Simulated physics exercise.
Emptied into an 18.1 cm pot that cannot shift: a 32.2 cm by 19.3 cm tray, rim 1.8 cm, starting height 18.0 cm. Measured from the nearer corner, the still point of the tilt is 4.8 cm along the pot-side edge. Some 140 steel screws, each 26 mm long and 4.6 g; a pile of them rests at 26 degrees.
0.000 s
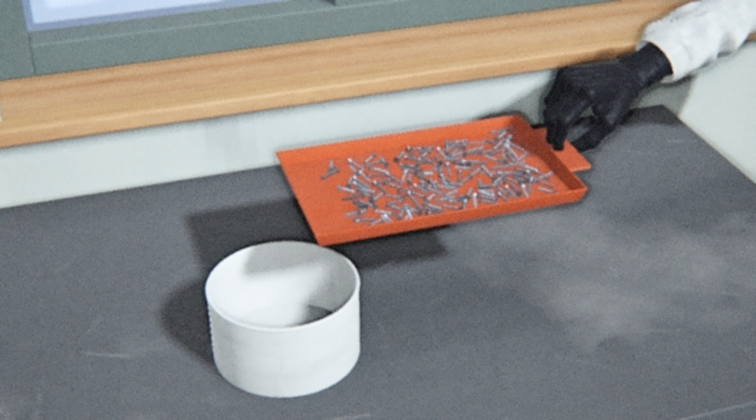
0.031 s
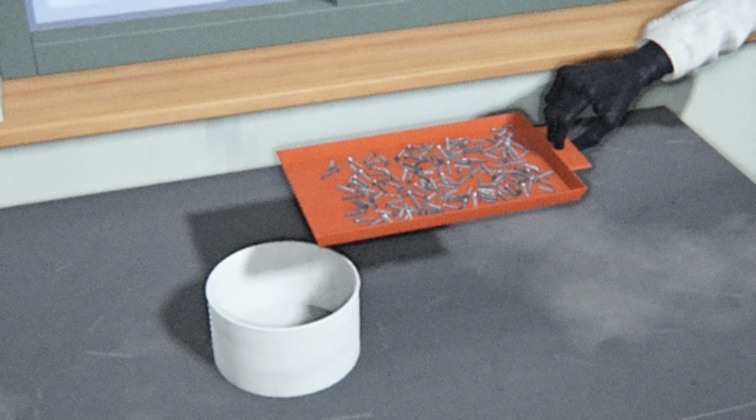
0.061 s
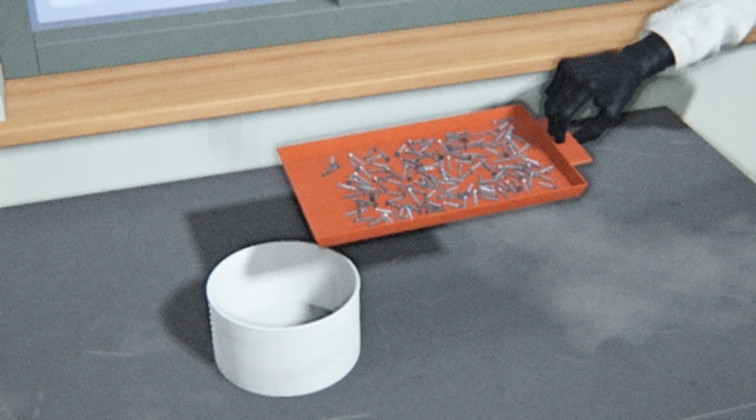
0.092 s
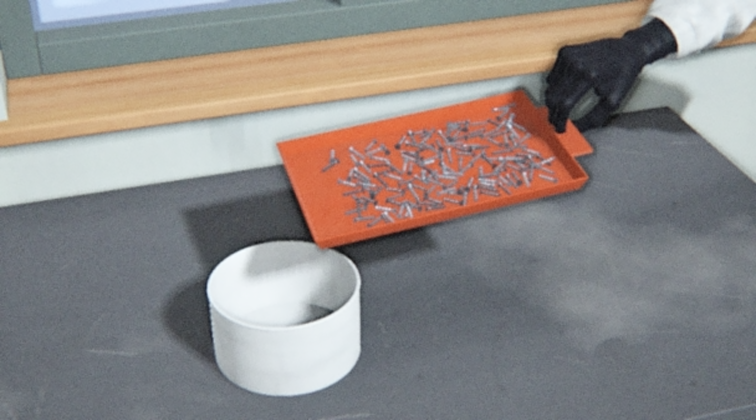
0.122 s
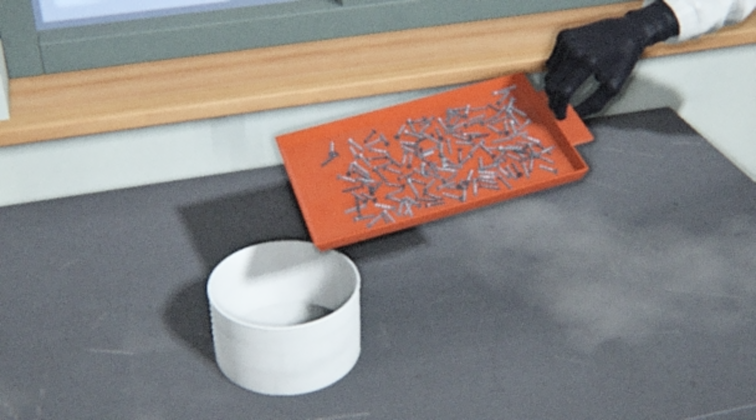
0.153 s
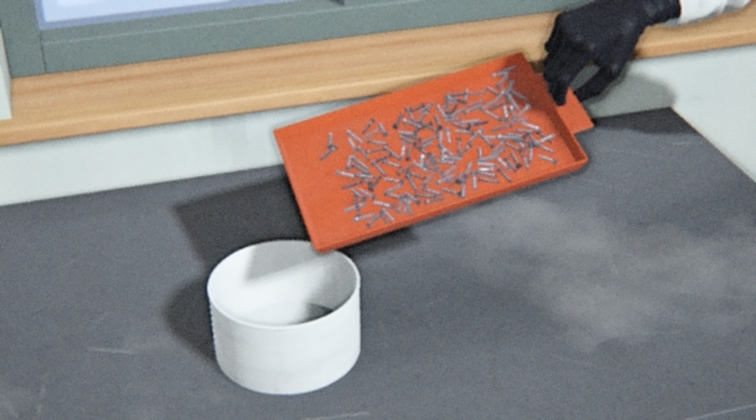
At first, a black-gloved hand holds an orange tray of scattered metal screws nearly level above a dark tabletop, behind a white round pot. The hand then tilts the tray gradually, raising its right and far side while the front left corner dips slightly near the pot, the screws staying spread across it.
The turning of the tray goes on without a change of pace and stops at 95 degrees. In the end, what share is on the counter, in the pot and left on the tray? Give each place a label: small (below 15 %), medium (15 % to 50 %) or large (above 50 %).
Shares by place: Counter large, pot medium, tray small.
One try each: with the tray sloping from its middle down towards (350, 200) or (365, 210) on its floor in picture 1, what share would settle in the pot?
First try: Around 55 percent; second try: Around 60 percent.
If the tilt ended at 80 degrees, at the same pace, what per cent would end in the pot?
That would give about 30 per cent.
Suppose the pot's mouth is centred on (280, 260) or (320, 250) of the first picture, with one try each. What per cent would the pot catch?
About 0 and 0 per cent.
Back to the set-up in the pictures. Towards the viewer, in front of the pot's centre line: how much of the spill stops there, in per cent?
Share: Some 100 %.
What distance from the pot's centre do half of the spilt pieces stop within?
Some 20 centimetres.
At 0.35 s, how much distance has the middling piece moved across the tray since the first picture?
It has moved some 3 cm from its start.
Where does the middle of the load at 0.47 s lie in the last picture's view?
Estimated centre of load: Around (388, 211).
Then, at 0.35 s, tilt 60 degrees; the tray holds 100 %, the pot 0 %.
Then, at 0.47 s, tilt 84 degrees; the tray holds 90 %, the pot 0 %.
Then, at 0.73 s, tilt 95 degrees; the tray holds 0 %, the pot 30 %.
At rest (1.5 s), counter 70 %, pot 30 %, tray 0 %.
